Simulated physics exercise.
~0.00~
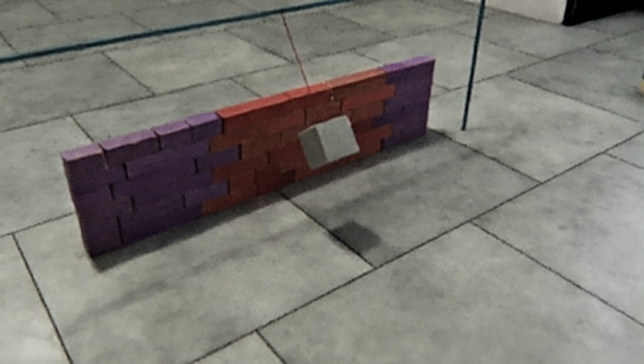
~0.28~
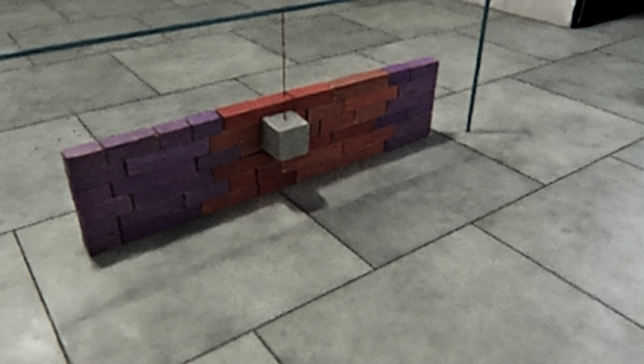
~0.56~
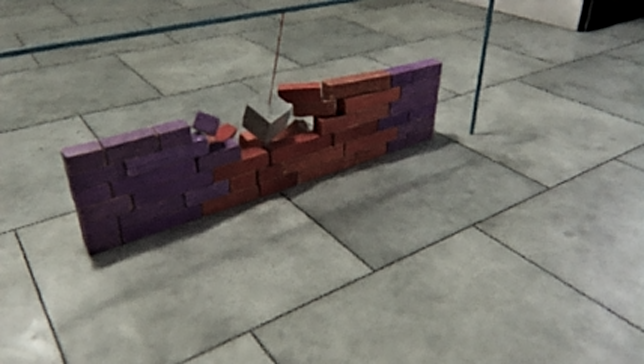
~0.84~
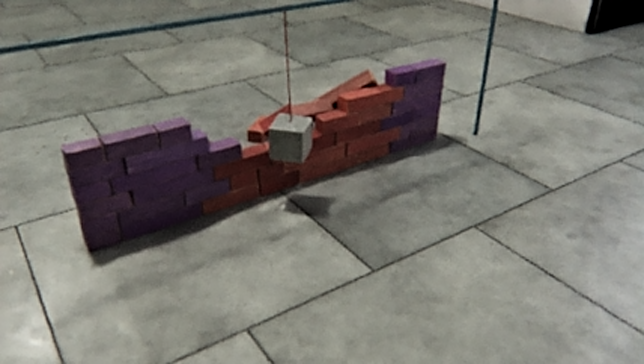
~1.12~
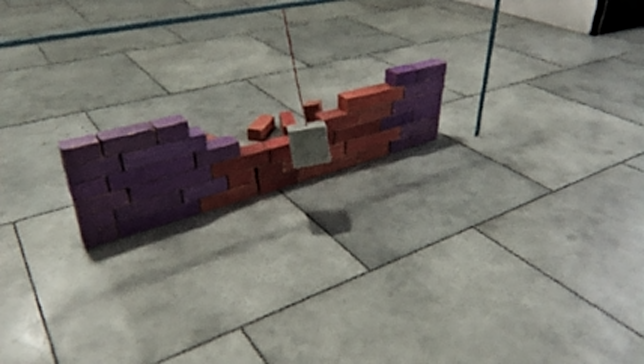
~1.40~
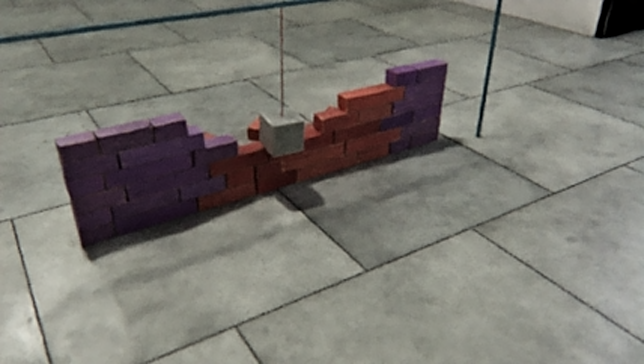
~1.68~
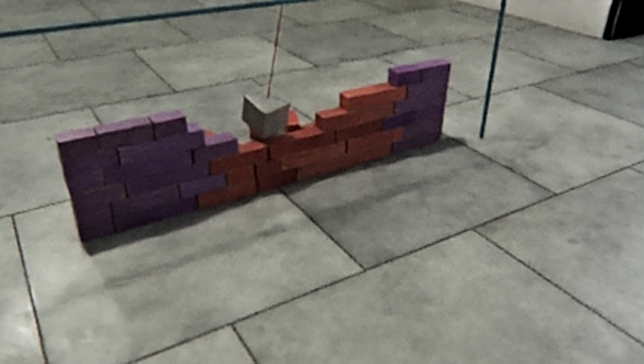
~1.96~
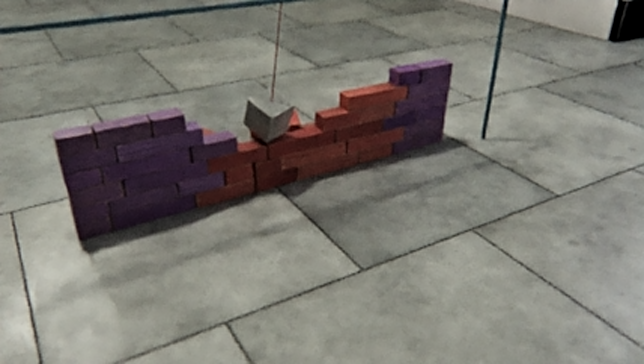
A pale grey block hangs on a thin cord in front of a low wall of toy bricks, purple at both ends and red in the middle, on a grey tiled floor seen from slightly above. The block swings left into the red section and breaks through the top, knocking bricks loose. It swings back to the right, with loose red bricks tilted behind it, then moves left again as more drop from view. Finally it hangs tilted over a stepped dip in the red part, while the purple ends still stand.
